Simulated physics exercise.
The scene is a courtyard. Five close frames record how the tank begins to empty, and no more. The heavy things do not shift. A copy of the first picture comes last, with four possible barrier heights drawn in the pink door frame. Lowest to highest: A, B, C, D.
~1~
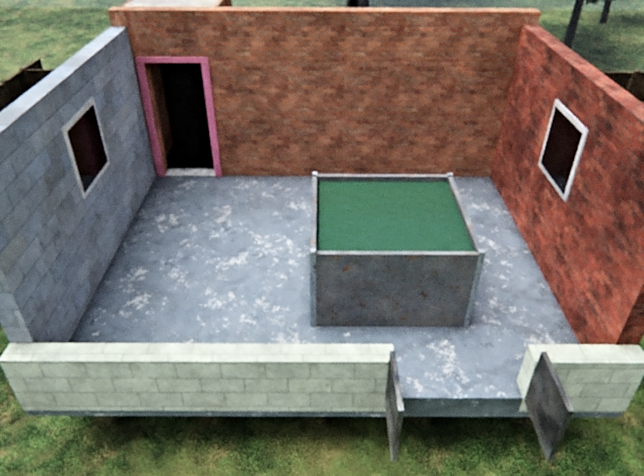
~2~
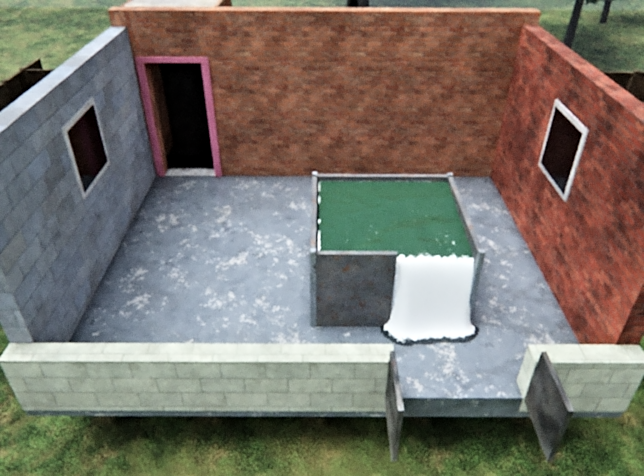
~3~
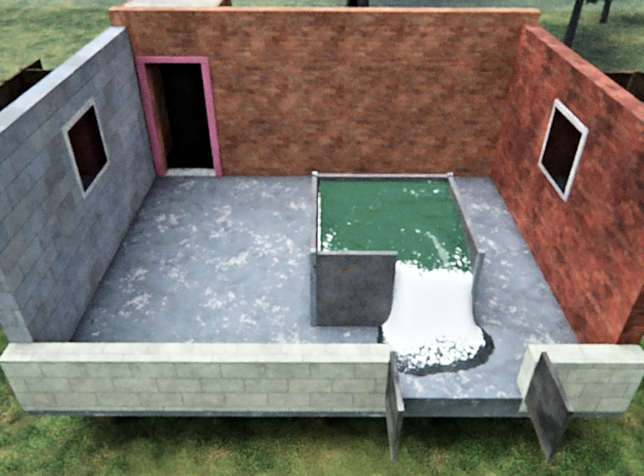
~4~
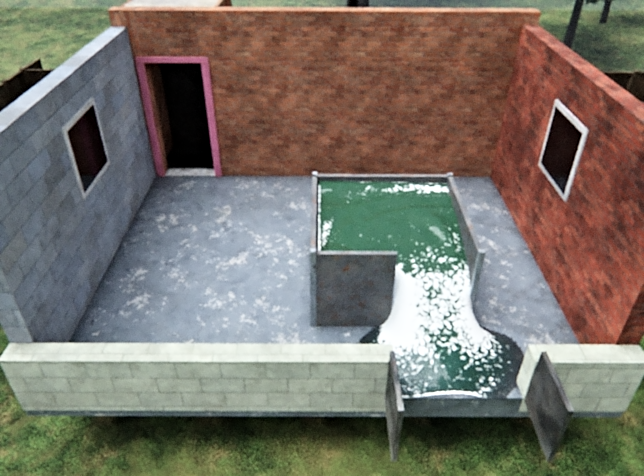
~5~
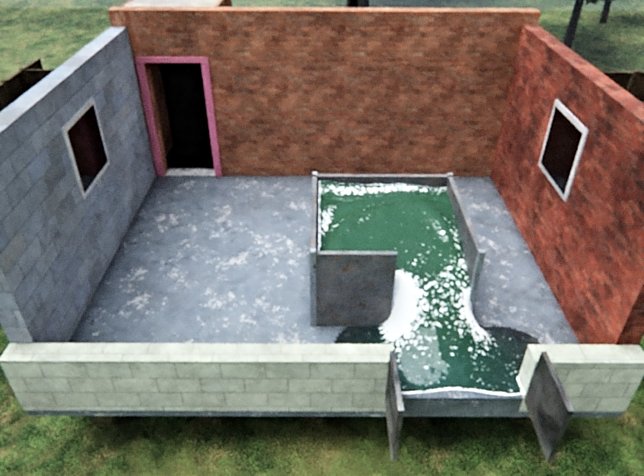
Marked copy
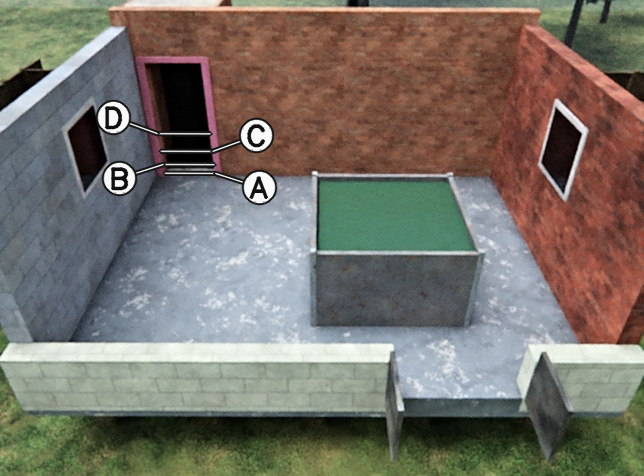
Green water pouring white and foamy from the front right of a square tank, then spreading across a walled courtyard's grey floor.
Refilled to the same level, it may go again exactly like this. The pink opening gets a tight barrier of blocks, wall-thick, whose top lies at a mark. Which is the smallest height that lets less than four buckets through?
I would pick line A.
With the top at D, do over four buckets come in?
No, that is safe.
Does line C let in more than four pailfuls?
No.
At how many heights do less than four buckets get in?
All of the four.
On the marked copy, A at (190, 173); B at (188, 164); C at (186, 151); D at (184, 133); from the bottom up A, B, C, D.
Choosing A, nothing gets over.
Choosing B, nothing gets over.
Choosing C, nothing gets over.
Choosing D, nothing gets over.
